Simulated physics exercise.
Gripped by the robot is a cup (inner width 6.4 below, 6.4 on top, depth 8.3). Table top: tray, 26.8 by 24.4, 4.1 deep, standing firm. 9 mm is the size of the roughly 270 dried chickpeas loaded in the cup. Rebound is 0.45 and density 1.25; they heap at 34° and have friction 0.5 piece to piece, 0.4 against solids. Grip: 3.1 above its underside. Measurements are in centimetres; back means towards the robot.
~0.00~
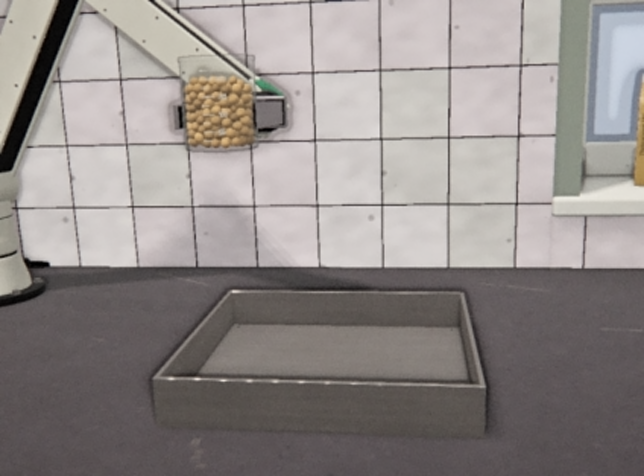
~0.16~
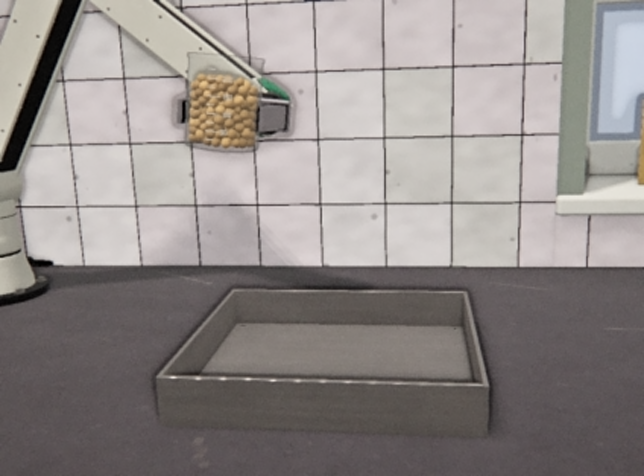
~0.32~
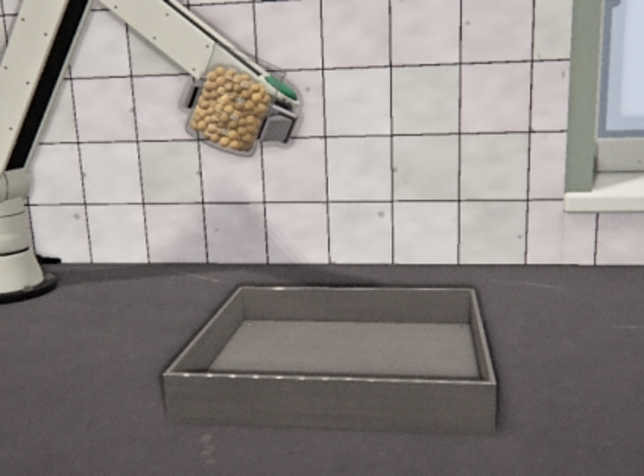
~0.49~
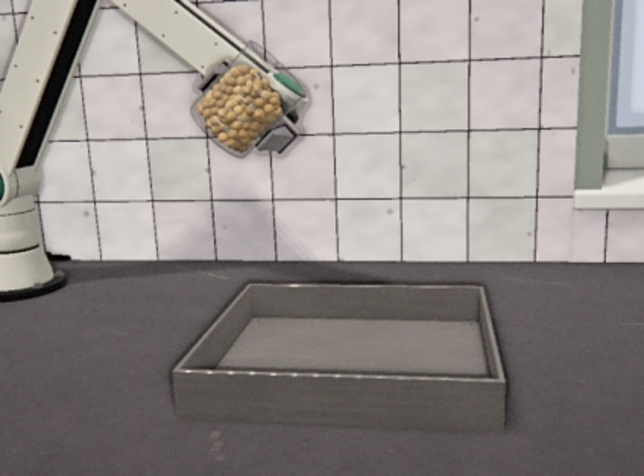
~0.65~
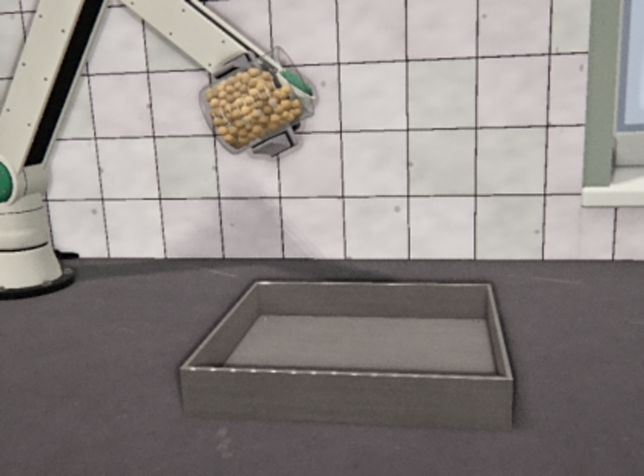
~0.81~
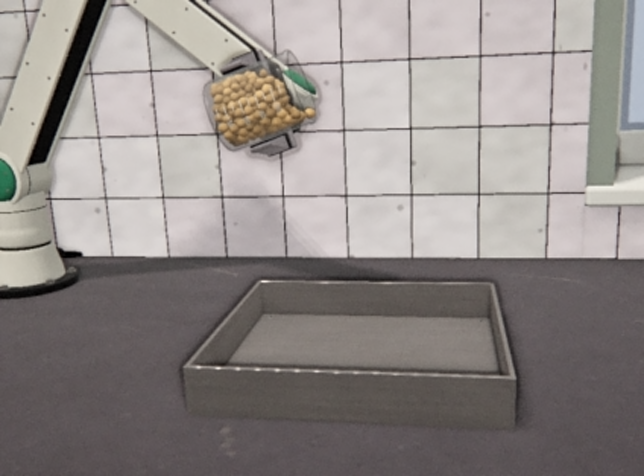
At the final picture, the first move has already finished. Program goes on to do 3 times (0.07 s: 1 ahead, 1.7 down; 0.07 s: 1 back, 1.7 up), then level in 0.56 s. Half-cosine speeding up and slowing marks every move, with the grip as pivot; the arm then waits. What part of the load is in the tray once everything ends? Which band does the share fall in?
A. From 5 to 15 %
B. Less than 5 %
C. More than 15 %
A.
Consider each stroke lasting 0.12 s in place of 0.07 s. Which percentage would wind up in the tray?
Around 0 percent.
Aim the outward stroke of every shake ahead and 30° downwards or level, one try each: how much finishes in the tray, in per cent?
First try some 15 %, second try some 35 %.
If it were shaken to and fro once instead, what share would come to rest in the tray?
About 0 per cent in that case.
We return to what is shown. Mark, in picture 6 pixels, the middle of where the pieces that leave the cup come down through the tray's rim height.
Close to pixel (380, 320).
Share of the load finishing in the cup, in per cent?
I'd put it close to 90 per cent.
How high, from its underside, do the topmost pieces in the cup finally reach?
I'd say close to 7.5 cm.
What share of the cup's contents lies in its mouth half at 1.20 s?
40 %.
After 1.20 s, tilted 72° forward, highest piece 27 above the table; 266 in the cup, 2 in the tray, 6 in flight or on a rim.
After 1.59 s, tilted 20° forward, highest piece 30 above the table; 252 in the cup, 22 in the tray.
After 1.99 s, level, highest piece 30 above the table; 252 in the cup, 22 in the tray.
After 3.04 s, level, highest piece 30 above the table; 252 in the cup, 22 in the tray.
In the end, 252 in the cup, 22 in the tray. That is 8 % in the tray.
